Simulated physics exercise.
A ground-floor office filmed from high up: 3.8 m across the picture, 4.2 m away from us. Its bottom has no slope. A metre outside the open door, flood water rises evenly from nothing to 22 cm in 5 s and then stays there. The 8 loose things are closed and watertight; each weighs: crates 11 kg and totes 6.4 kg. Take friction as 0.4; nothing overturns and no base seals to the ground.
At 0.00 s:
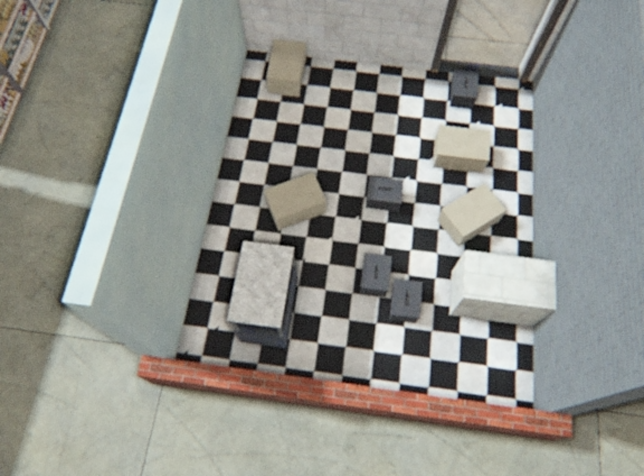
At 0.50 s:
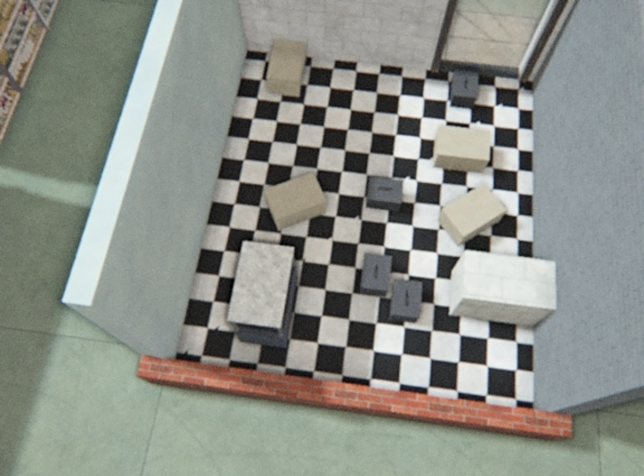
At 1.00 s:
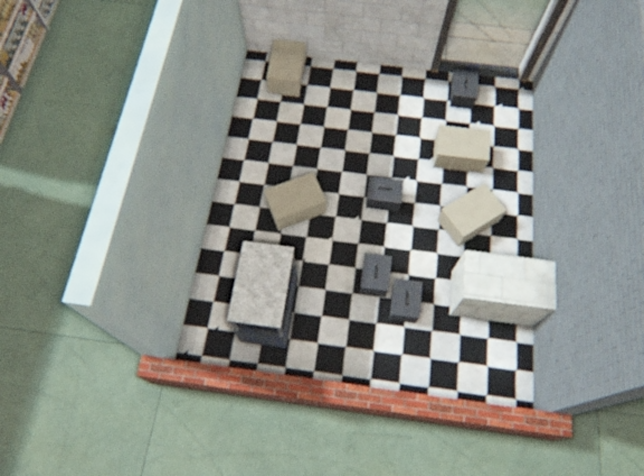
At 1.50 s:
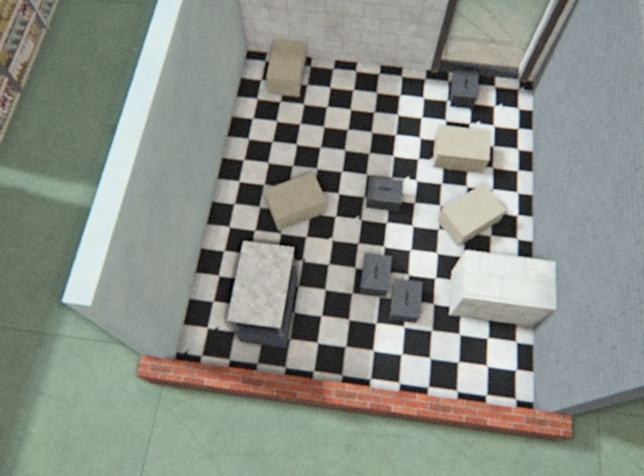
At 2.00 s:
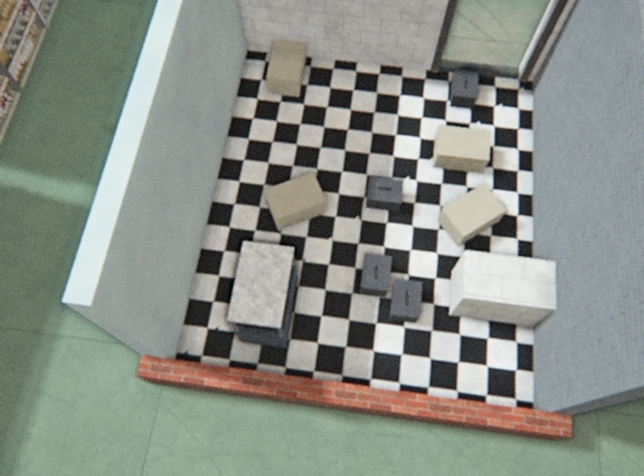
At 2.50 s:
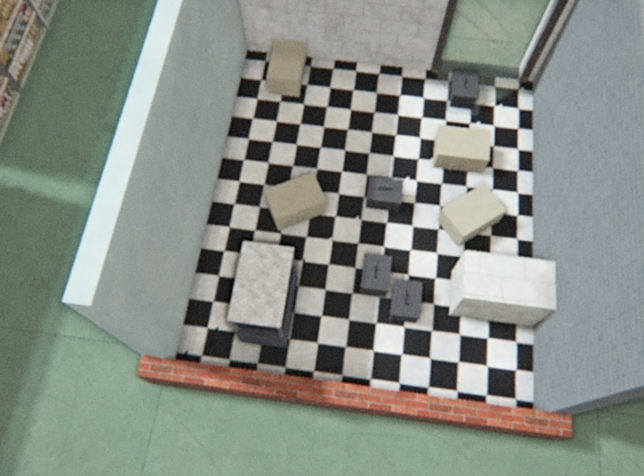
Greenish water spreads over the ground outside the checkered room while the boxes inside stay still.
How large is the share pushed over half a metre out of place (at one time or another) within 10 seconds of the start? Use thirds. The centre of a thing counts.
That comes to two thirds or more.
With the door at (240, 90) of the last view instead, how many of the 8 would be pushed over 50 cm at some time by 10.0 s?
In that case 7 of them.
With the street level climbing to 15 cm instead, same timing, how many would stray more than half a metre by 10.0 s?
In that case 5 of them.
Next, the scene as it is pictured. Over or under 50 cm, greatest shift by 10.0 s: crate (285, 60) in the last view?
It is short of it.
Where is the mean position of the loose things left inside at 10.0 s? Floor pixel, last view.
Near (302, 243).
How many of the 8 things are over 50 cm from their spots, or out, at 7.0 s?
4 of them.
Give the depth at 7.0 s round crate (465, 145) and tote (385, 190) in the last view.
Roughly 9 and 6 cm.
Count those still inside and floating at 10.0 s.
At that moment 5.
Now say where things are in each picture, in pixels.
A crate at (286, 60), on the bottom; a tote at (407, 298) rests on the ground; 0.0 m2 under water; 0 of 8 have shifted, in the first picture.
A crate at (286, 60), on the bottom; a tote at (407, 298) rests on the ground; water covers 0.0 m2; 0 of 8 have shifted, in the second picture.
A crate at (286, 60) rests on the ground; a tote at (407, 298) rests on the ground; 0.0 m2 under water; 0 of 8 have shifted, in the third picture.
A crate at (286, 60), on the bottom; a tote at (407, 298) rests on the ground; water covers 0.0 m2; 0 of 8 have shifted, in the fourth picture.
A crate at (286, 60) rests on the ground; a tote at (407, 298) rests on the ground; water covers 0.0 m2; 0 of 8 have shifted, in the fifth picture.
A crate at (286, 60), on the bottom; a tote at (407, 298), on the bottom; 0.2 m2 under water; 0 of 8 have shifted, in the sixth picture.
After 3.5 s 0 of 8 are over 50 cm from their spots; 0 afloat.
After 4.5 s 1 of 8 are over 50 cm from their spots; 0 afloat.
After 7.0 s 4 of 8 are over 50 cm from their spots; 2 afloat.
After 10.0 s 7 of 8 are over 50 cm from their spots, and 7 have been at some point; 5 afloat.
